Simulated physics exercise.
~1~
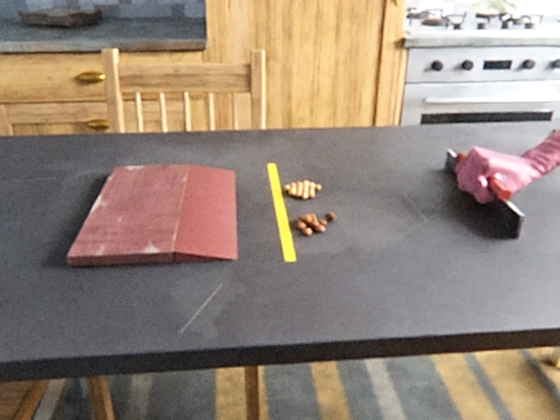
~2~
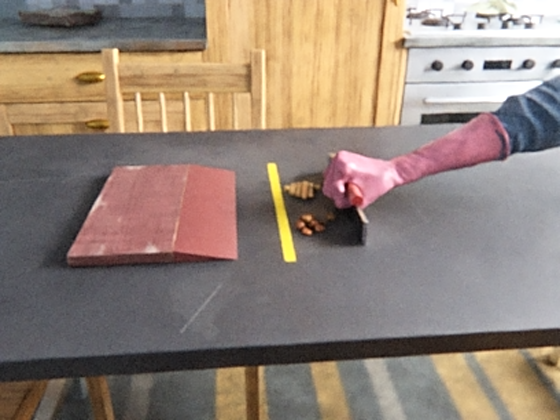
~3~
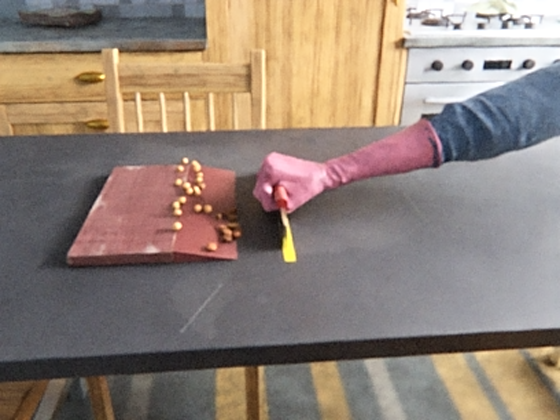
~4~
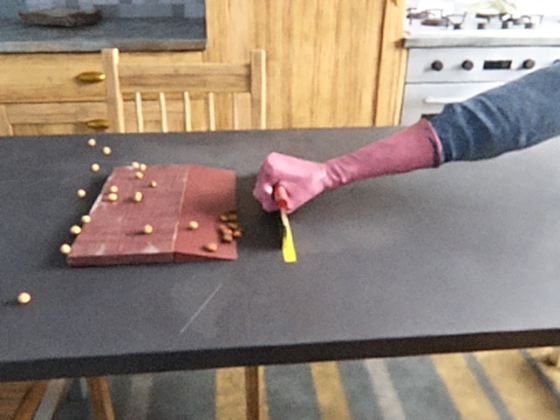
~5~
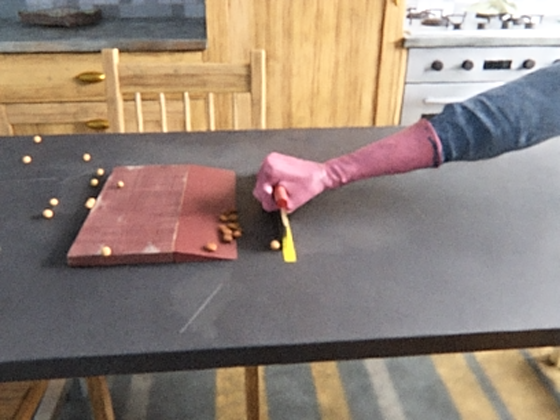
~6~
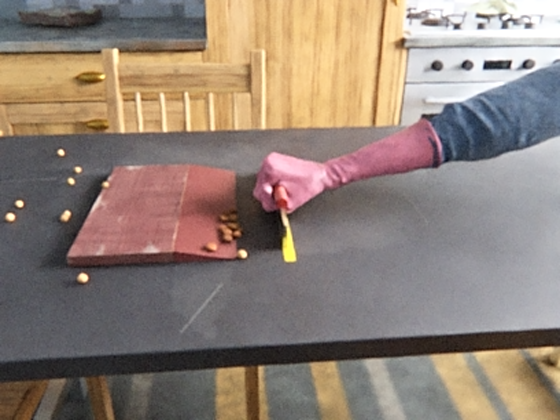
On a dark kitchen table, a pink-gloved hand sweeps two small heaps left with a scraper, stopping at the yellow tape; the pale round bits roll over the reddish ramp and slab, mostly scattering beyond, while the brown ones settle around the ramp's lower edge.
